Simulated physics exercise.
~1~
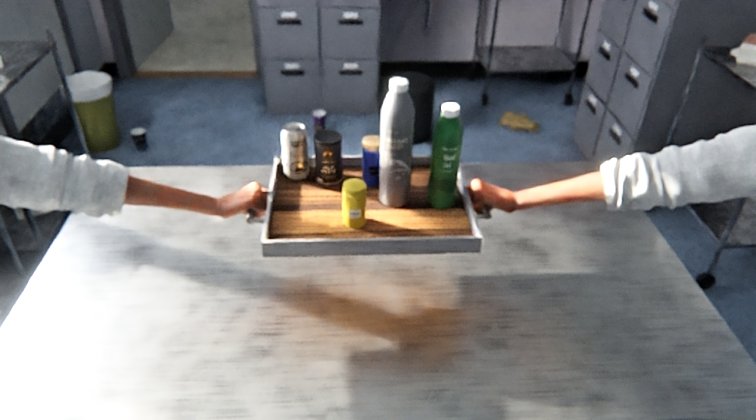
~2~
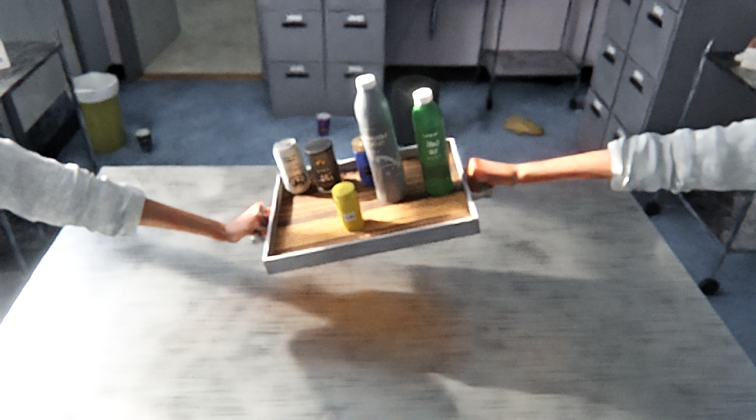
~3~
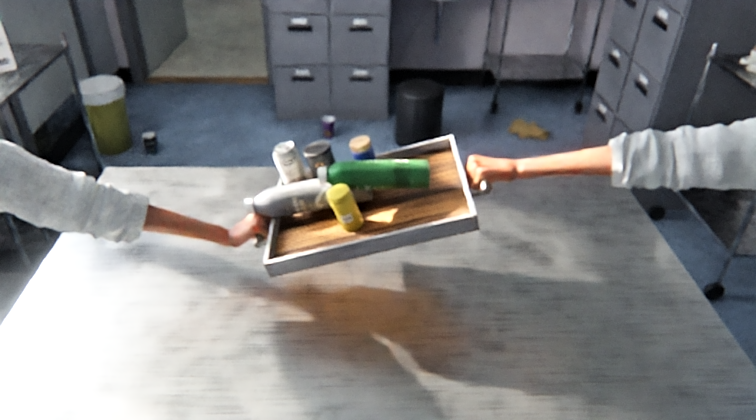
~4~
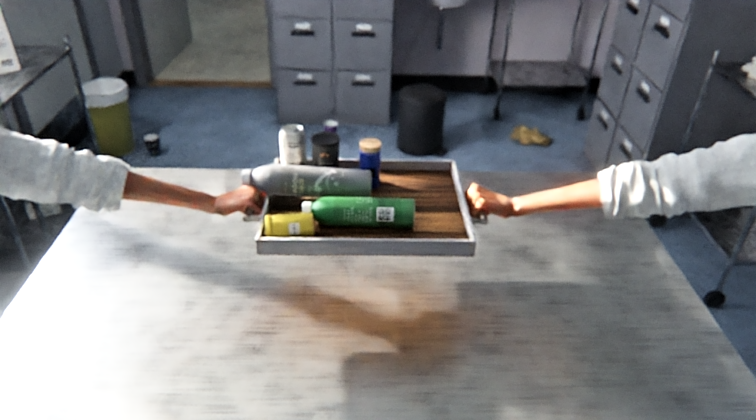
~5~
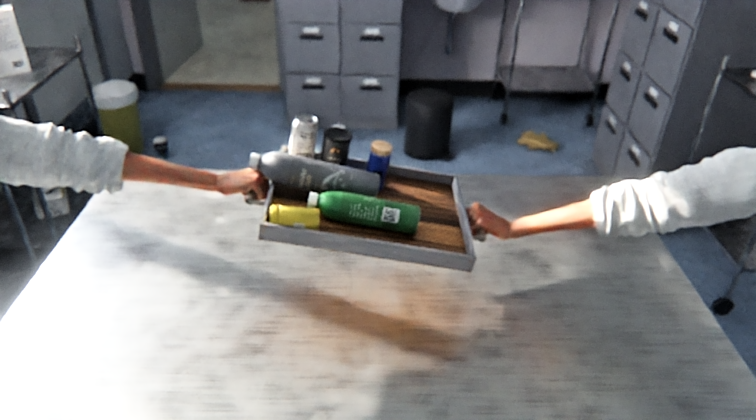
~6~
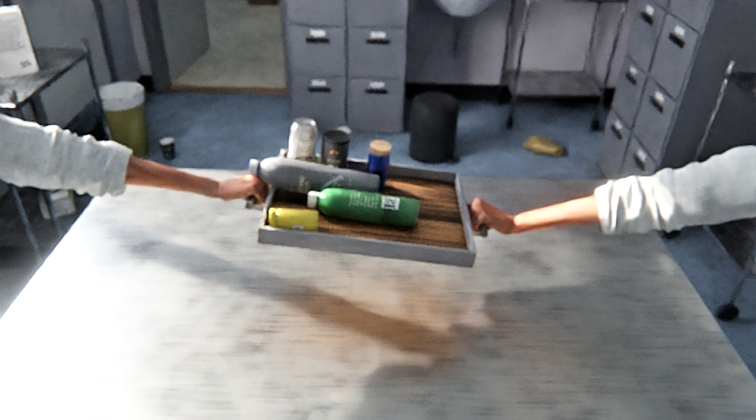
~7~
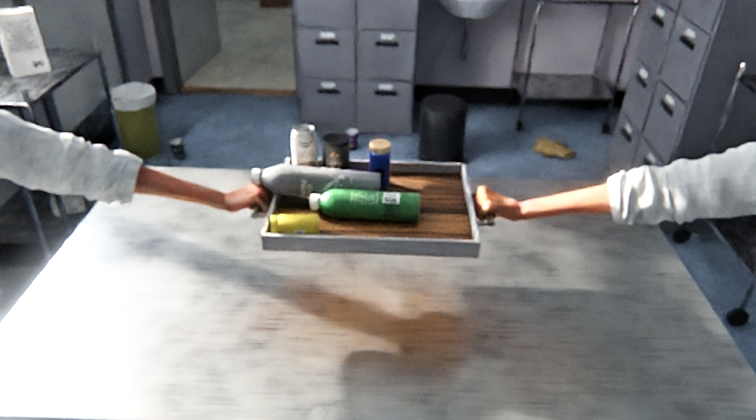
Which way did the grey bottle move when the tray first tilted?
The grey bottle moved to the left, ending up on its side near the left edge of the tray.
